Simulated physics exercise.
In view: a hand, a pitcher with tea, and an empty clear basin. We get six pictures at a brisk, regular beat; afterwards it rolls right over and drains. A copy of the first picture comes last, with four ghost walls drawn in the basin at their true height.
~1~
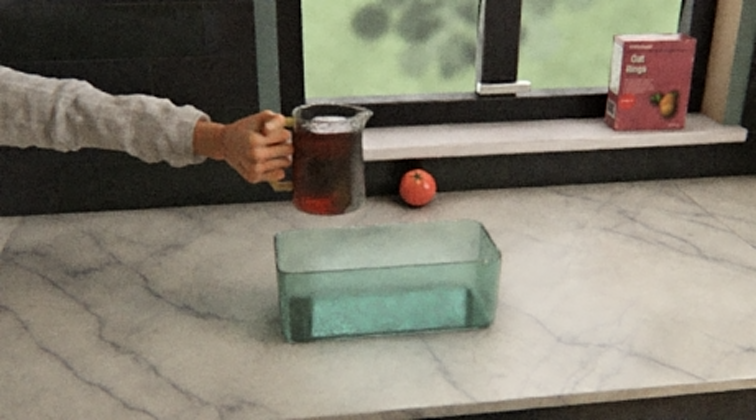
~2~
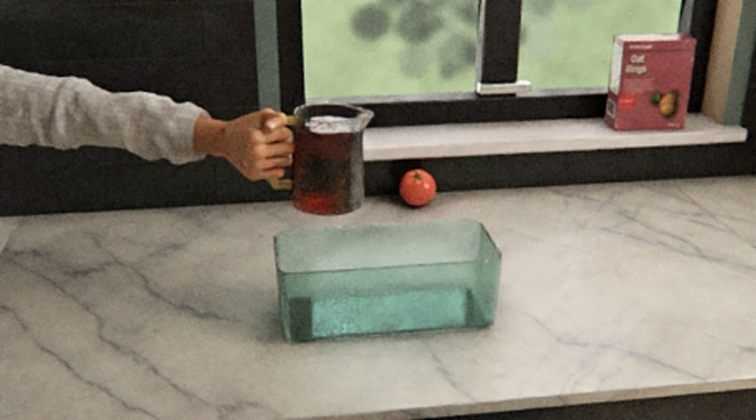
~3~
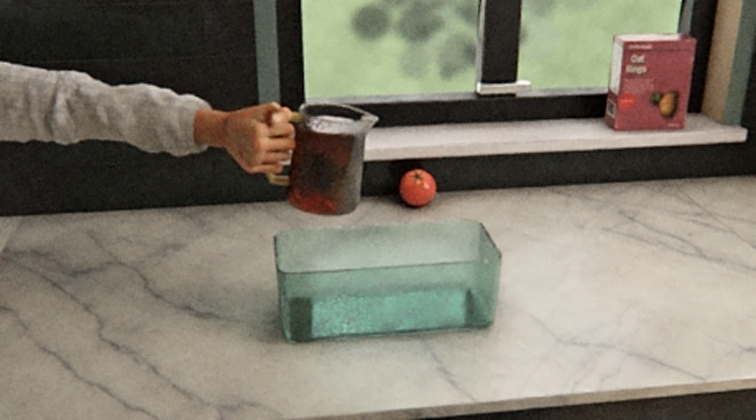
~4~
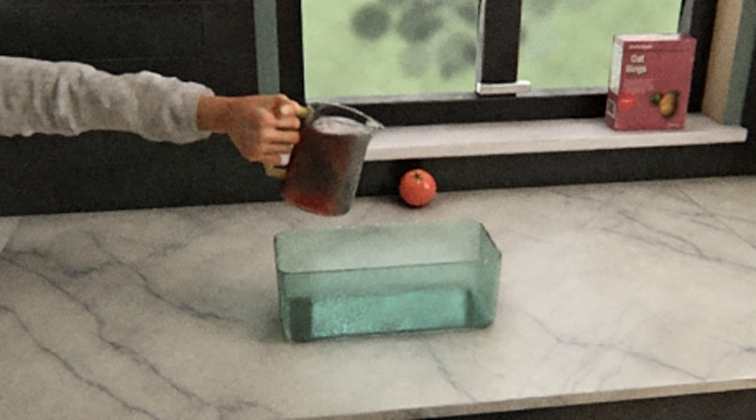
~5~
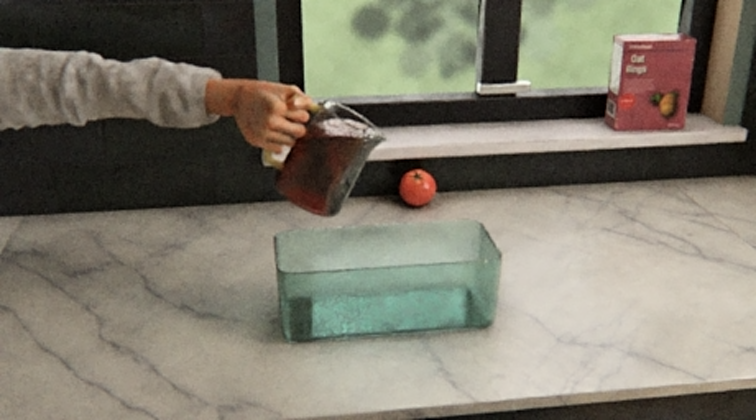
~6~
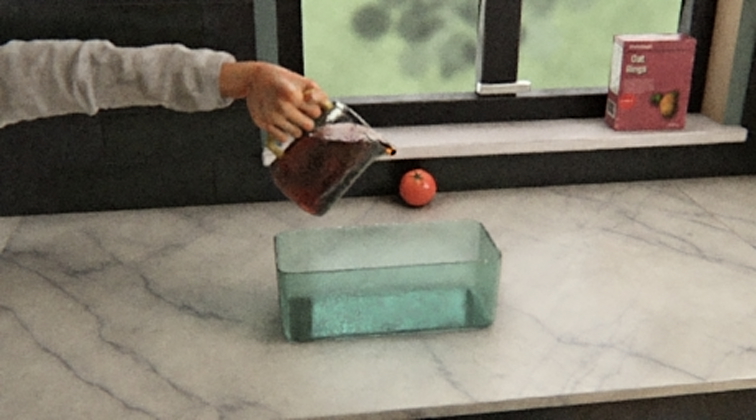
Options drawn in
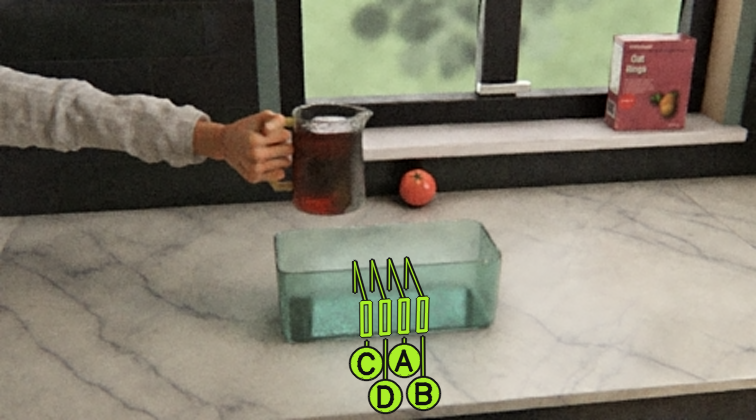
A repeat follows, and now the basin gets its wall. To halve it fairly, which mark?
Take B.
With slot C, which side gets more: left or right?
The right one.
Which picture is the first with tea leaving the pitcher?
In picture 6.
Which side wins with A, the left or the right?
The right one.
On the marked copy, A at (404, 338); B at (422, 337); C at (366, 341); D at (385, 339).
Choosing A, about 11 % ends left of the wall and 86 % right of it; 3 % is lost outside.
Choosing B, about 49 % ends left of the wall and 49 % right of it; 3 % is lost outside.
Choosing C, about 5 % ends left of the wall and 93 % right of it; 3 % is lost outside.
Choosing D, about 6 % ends left of the wall and 92 % right of it.
